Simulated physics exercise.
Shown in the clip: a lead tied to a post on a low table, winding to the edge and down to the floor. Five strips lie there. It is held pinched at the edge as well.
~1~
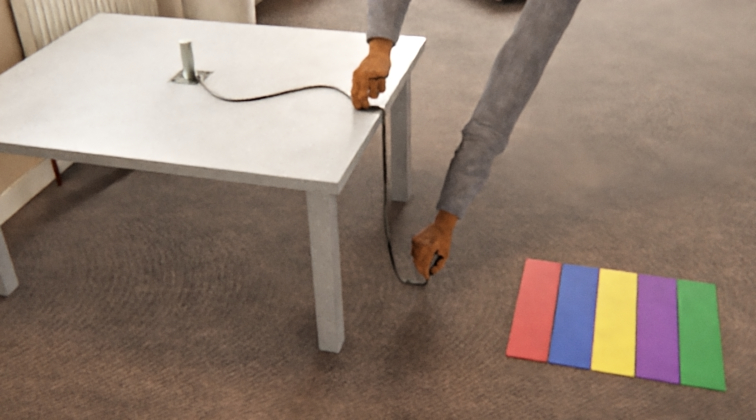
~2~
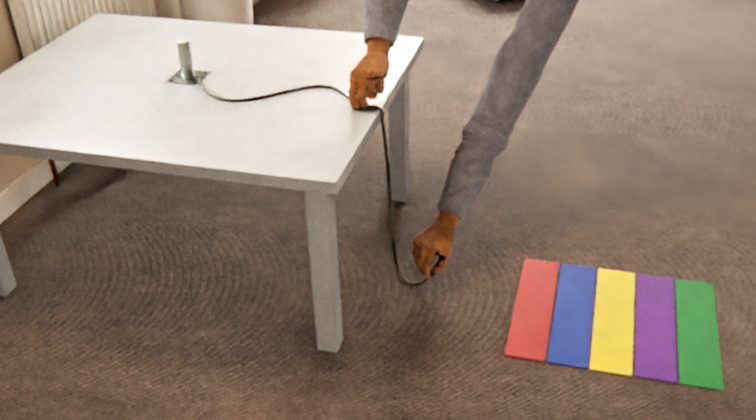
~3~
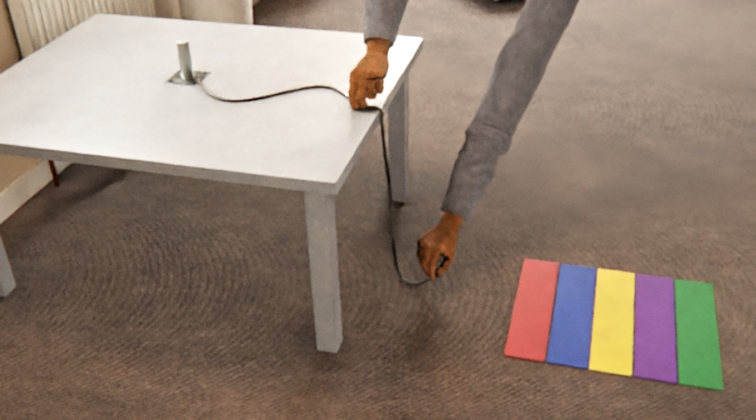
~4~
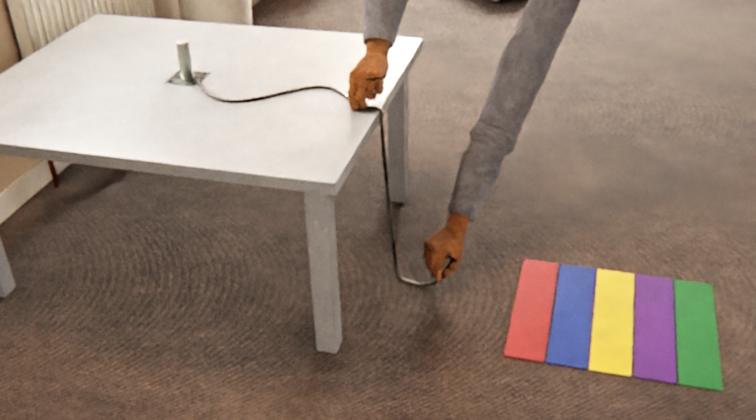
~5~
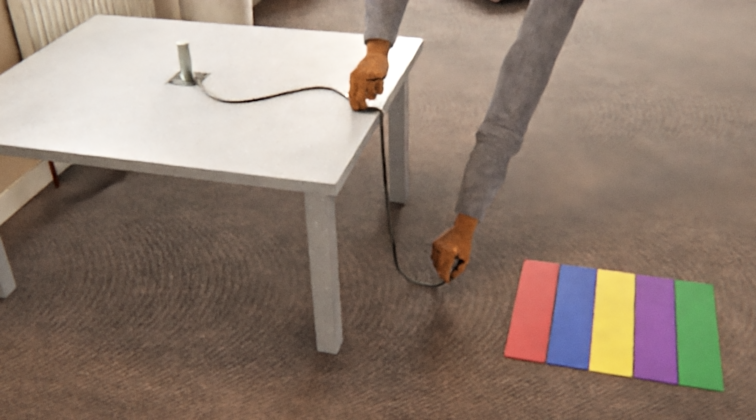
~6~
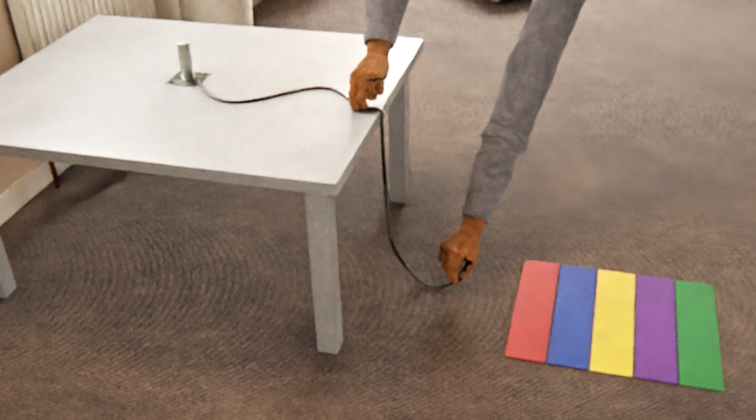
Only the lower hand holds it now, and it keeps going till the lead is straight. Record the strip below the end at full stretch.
Below the end: Yellow.
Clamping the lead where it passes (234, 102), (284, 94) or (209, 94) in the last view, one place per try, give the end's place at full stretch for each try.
Respectively (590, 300), (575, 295) and (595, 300).
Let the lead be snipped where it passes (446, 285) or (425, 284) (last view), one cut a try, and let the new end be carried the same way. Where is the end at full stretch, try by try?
Estimated pixels: (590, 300) then (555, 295).
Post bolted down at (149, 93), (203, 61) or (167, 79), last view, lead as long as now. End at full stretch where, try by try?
Estimated pixels per try: (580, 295); (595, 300); (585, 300).
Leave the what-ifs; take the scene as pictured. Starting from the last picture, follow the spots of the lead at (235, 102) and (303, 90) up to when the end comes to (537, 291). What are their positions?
Near (266, 88) and (329, 97).
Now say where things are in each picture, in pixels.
End (429, 274); red (530, 339); blue (571, 346); yellow (614, 352); purple (658, 359); green (702, 366), in the first frame.
End (431, 274); lead through (208, 91) (270, 96) (342, 92) (384, 131) (390, 197) (396, 261), in the second frame.
End (435, 275), in the third frame.
End (442, 277); lead through (207, 92) (269, 96) (341, 93) (382, 131) (388, 198) (396, 262), in the fourth frame.
End (450, 278), in the fifth frame.
End (458, 280); lead through (208, 93) (270, 97) (342, 93) (382, 132) (386, 198) (403, 262), in the sixth frame.
Early on, end near (537, 291); over red.
Midway, end near (585, 298); over blue.
At the end of the slack, end near (612, 302); over yellow. The end stops over the yellow strip.
